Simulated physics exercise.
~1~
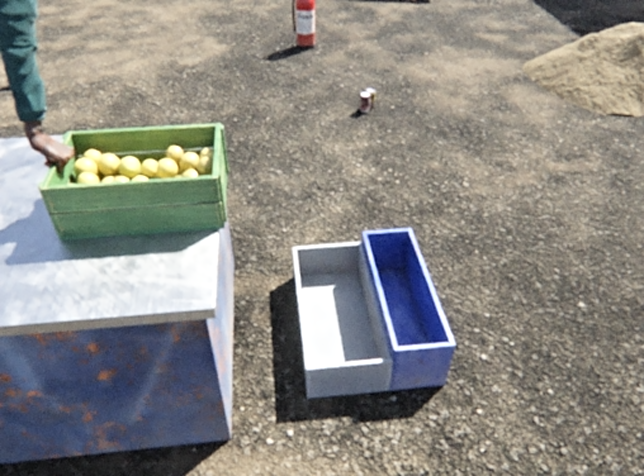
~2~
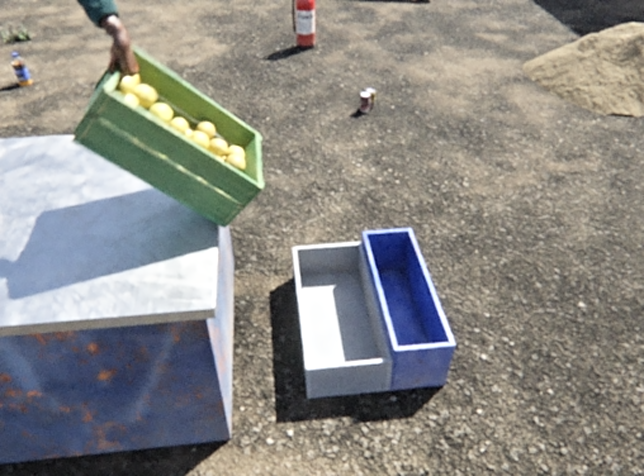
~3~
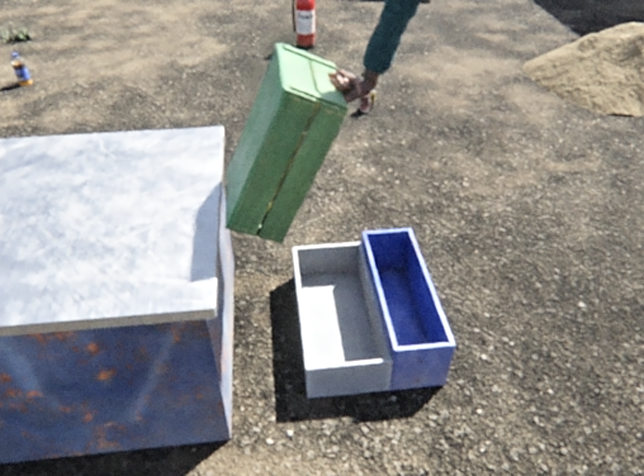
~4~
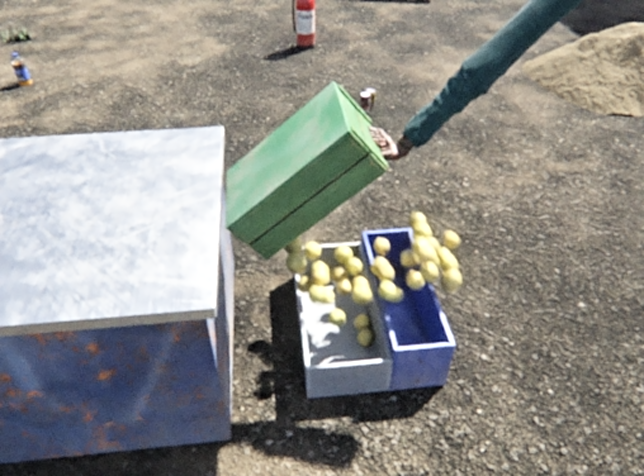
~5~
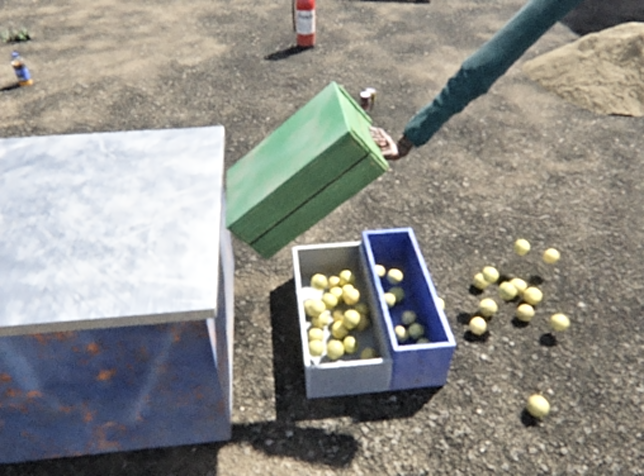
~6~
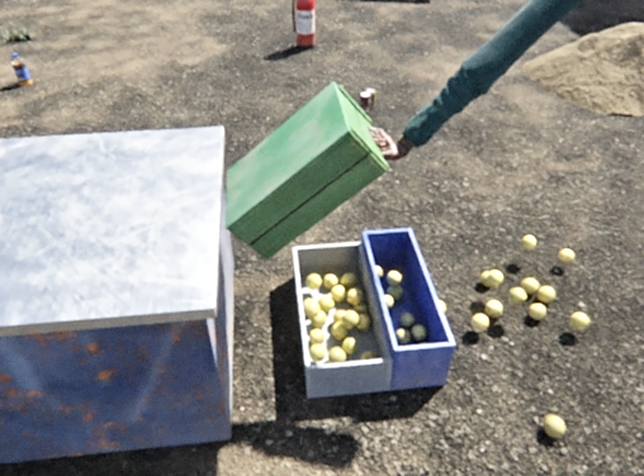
On a sunlit stretch of rough asphalt, seen from above, a green box of yellow apples sits on a pale-topped bench at left, with a grey bin and a blue box side by side to its right. A red extinguisher, a small can and a sand pile lie farther back. A hand in a teal sleeve tips the green box over the bench's edge until it hangs steeply upside down. The apples tumble out in a spread. Most land in the grey bin, some in the blue box, and the rest roll slightly rightward on the ground beyond.
